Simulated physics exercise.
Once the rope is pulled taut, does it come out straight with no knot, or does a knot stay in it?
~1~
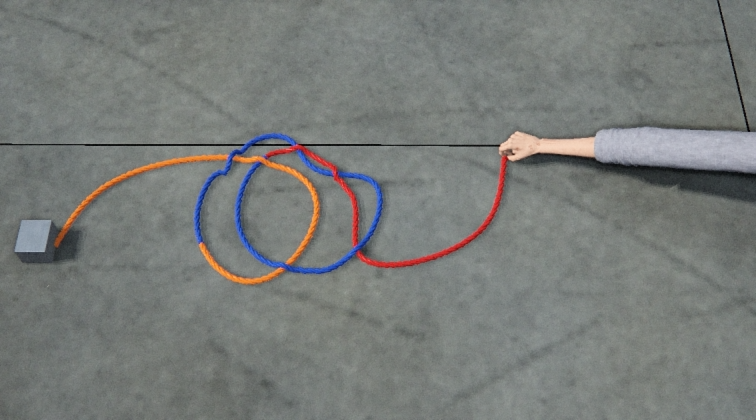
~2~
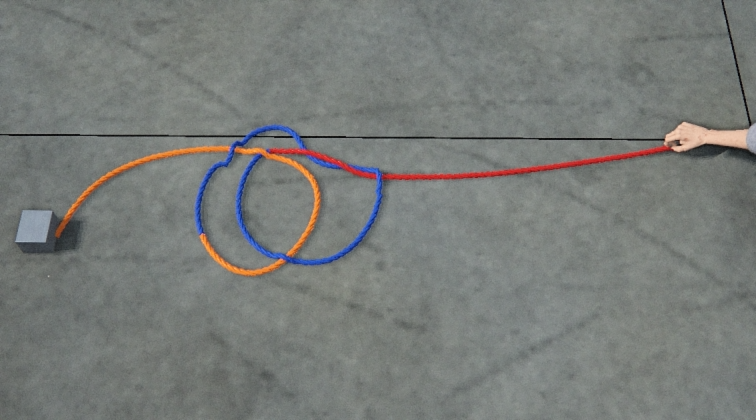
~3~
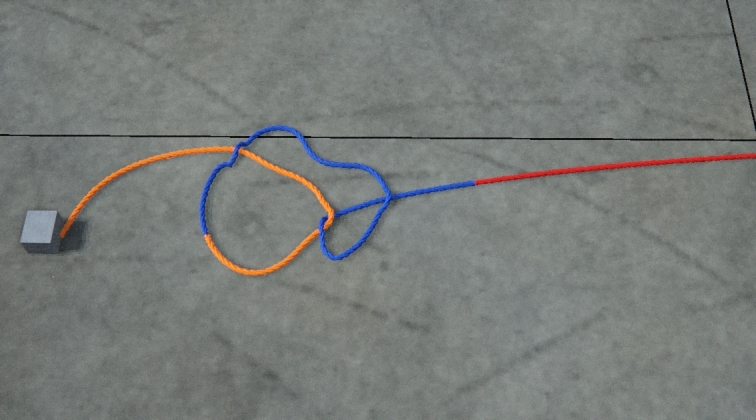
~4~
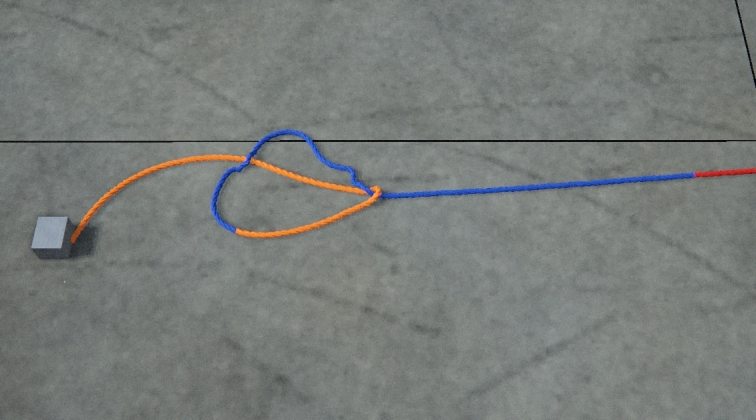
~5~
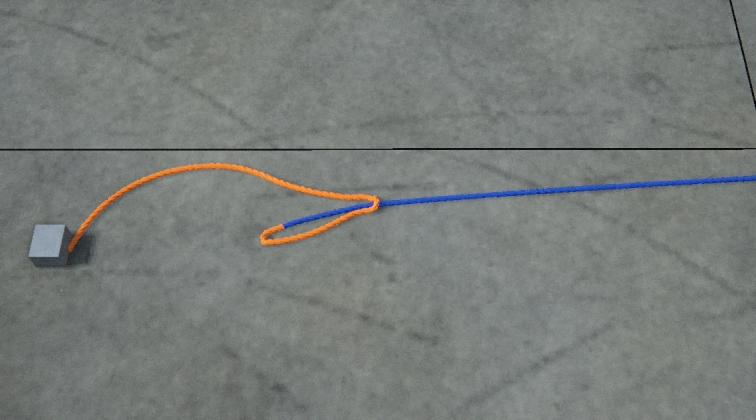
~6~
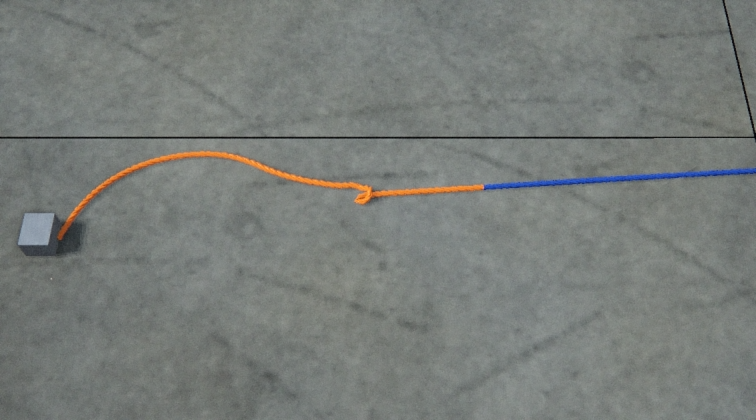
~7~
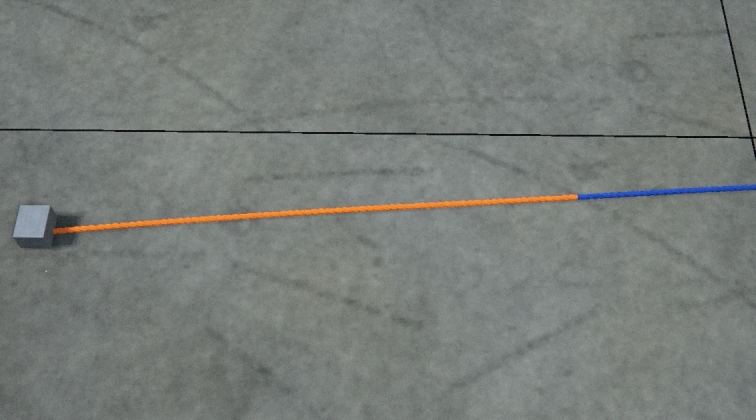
It comes out straight with no knot. The last small orange twist disappears and the rope runs in a plain line from the block.
At the start, a rope of orange, blue and red sections lies in overlapping loops on a grey concrete floor, its left end fixed to a small metal block and its right end held by a hand in a grey sleeve. The hand moves off to the right, drawing the red section straight and then leaving view. The blue section follows, and the loops narrow and shrink. Soon only a small orange twist remains near the middle. Finally that twist disappears, and the rope stretches from the block in a straight line without a knot.
